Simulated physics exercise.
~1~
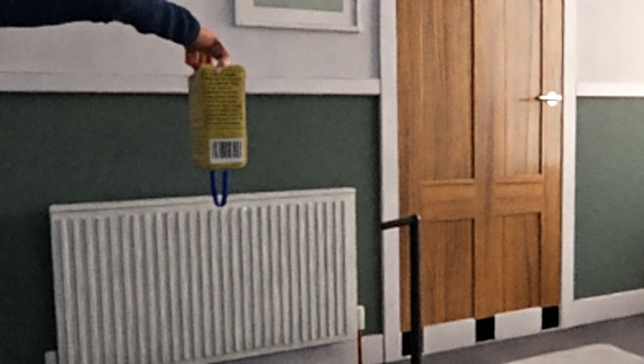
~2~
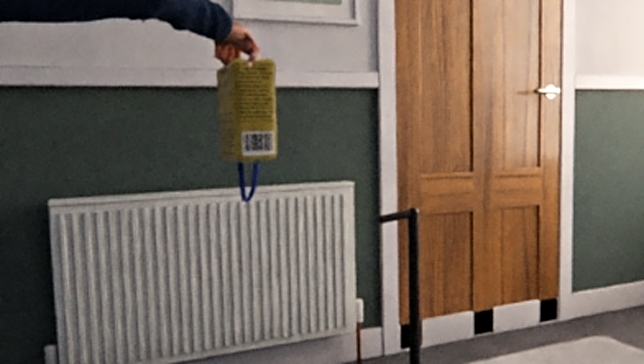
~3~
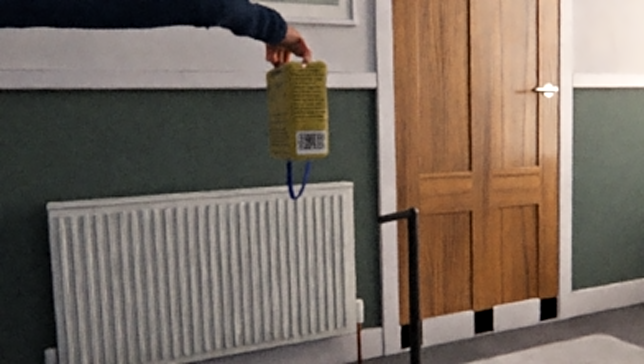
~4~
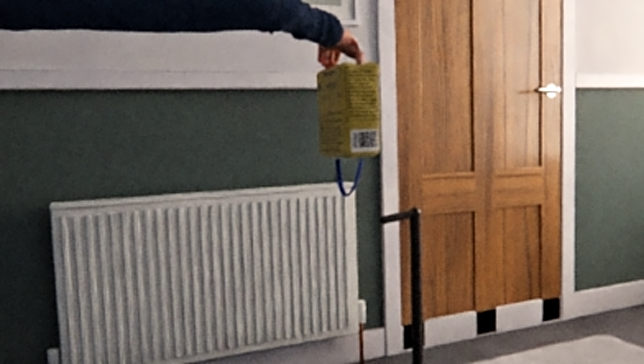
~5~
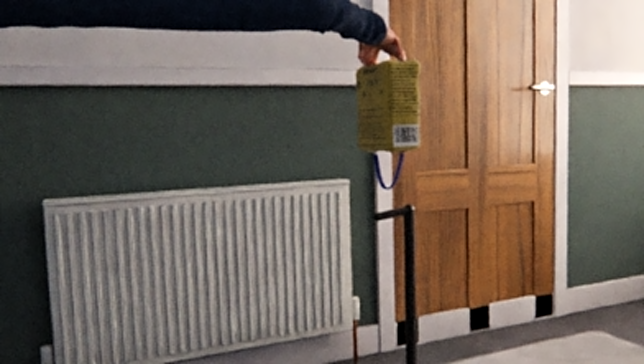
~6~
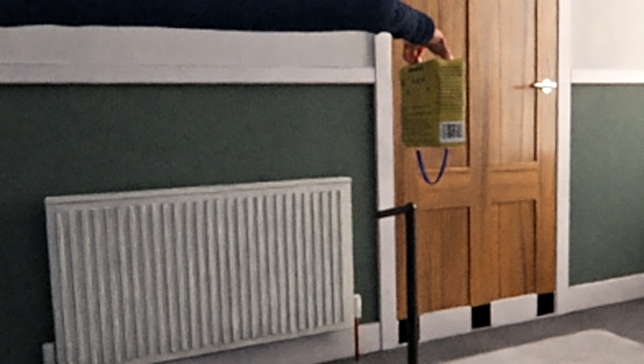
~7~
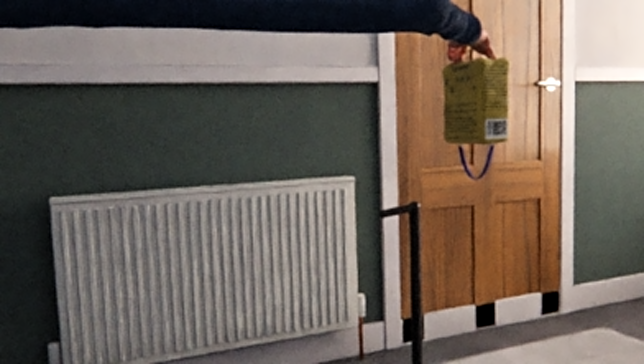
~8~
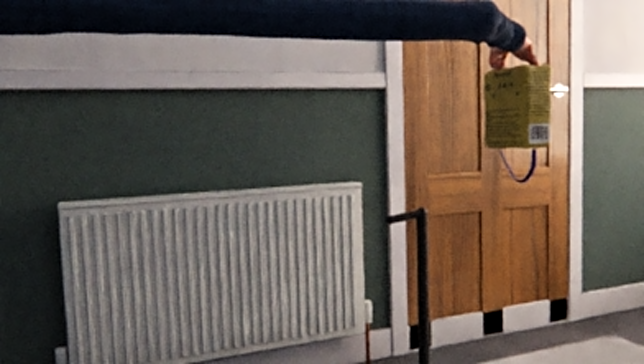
An arm in a dark blue sleeve reaches in from the upper left, holding a small yellow sack upright by its top, with a blue loop trailing underneath. The slightly swaying view faces a green and white wall with a white radiator at left, a wooden door at right, and a dark hooked post standing between them. The hand carries the sack steadily rightward above the radiator. It passes over the post, the loop hanging above the hook, and continues across the door. The sack comes away clean and ends near the door handle, still held, with the post unmoved.
